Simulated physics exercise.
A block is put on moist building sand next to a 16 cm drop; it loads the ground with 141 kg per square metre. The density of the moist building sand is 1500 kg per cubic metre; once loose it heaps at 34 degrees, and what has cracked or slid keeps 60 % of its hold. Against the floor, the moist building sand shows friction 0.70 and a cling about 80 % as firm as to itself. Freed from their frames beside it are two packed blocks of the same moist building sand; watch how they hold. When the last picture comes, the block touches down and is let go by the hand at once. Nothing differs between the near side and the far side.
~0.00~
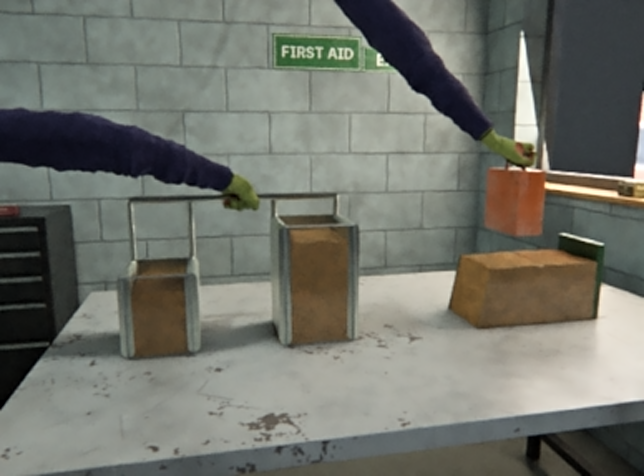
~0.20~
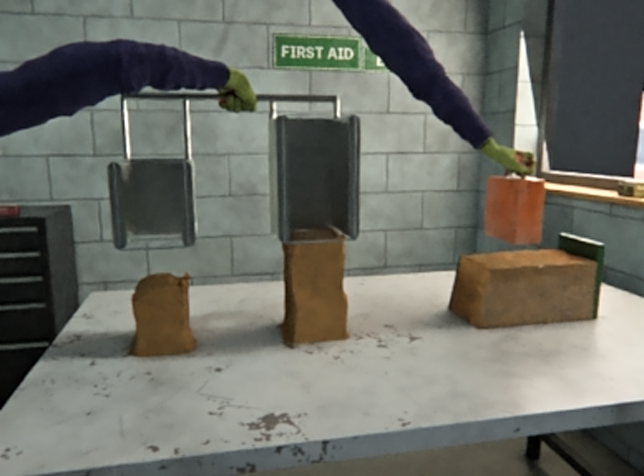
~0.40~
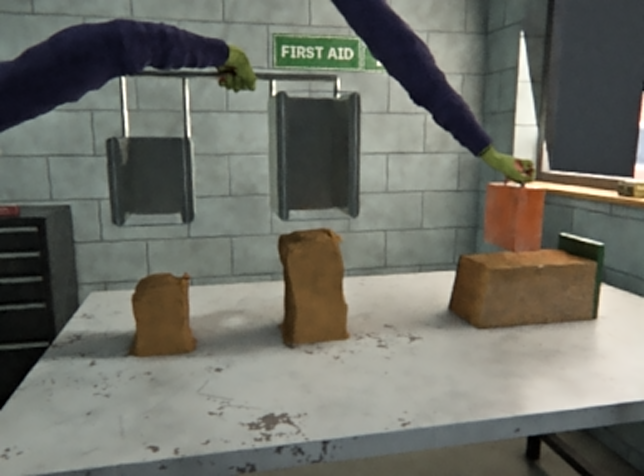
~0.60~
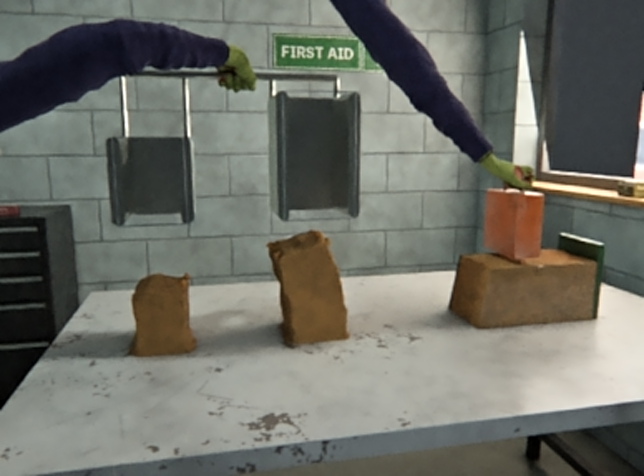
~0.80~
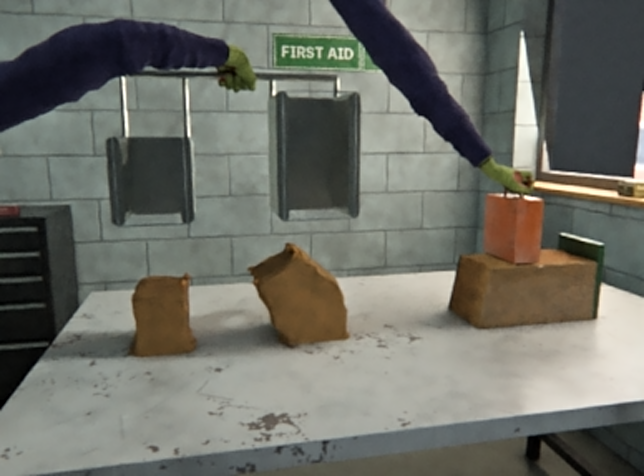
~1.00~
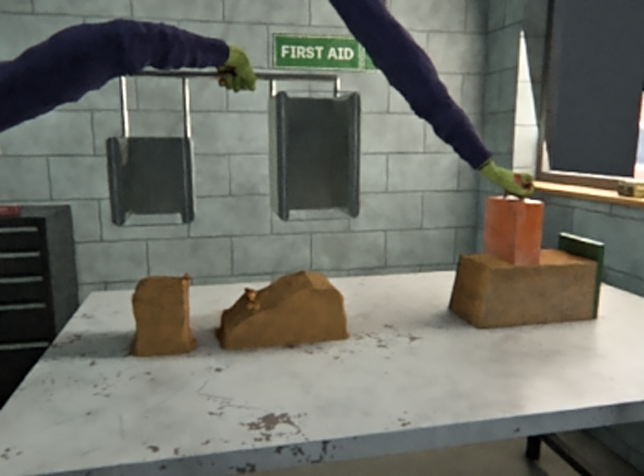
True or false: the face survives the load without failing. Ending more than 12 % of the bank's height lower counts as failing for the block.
True.
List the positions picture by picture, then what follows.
Top of the moist building sand at (531, 266); blocks stand 15 cm, 26 cm (left to right), in the first picture.
Top of the moist building sand at (531, 266); blocks stand 15 cm, 26 cm (left to right), in the second picture.
Top of the moist building sand at (531, 266); blocks stand 15 cm, 26 cm (left to right), in the third picture.
Top of the moist building sand at (531, 266); blocks stand 15 cm, 25 cm (left to right), in the fourth picture.
Top of the moist building sand at (531, 266); blocks stand 15 cm, 21 cm (left to right), in the fifth picture.
Top of the moist building sand at (552, 265); blocks stand 15 cm, 14 cm (left to right), in the sixth picture.
After 1.15 s, the block is down by 1 % of the bank's height and stands upright.
After 1.34 s, the block is down by 1 % of the bank's height and stands upright.
After 1.52 s, the block is down by 1 % of the bank's height and stands upright.
After 1.70 s, the block is down by 1 % of the bank's height and stands upright.
After 2.40 s, at the end, the block is down by 1 % of the bank's height and stands upright.
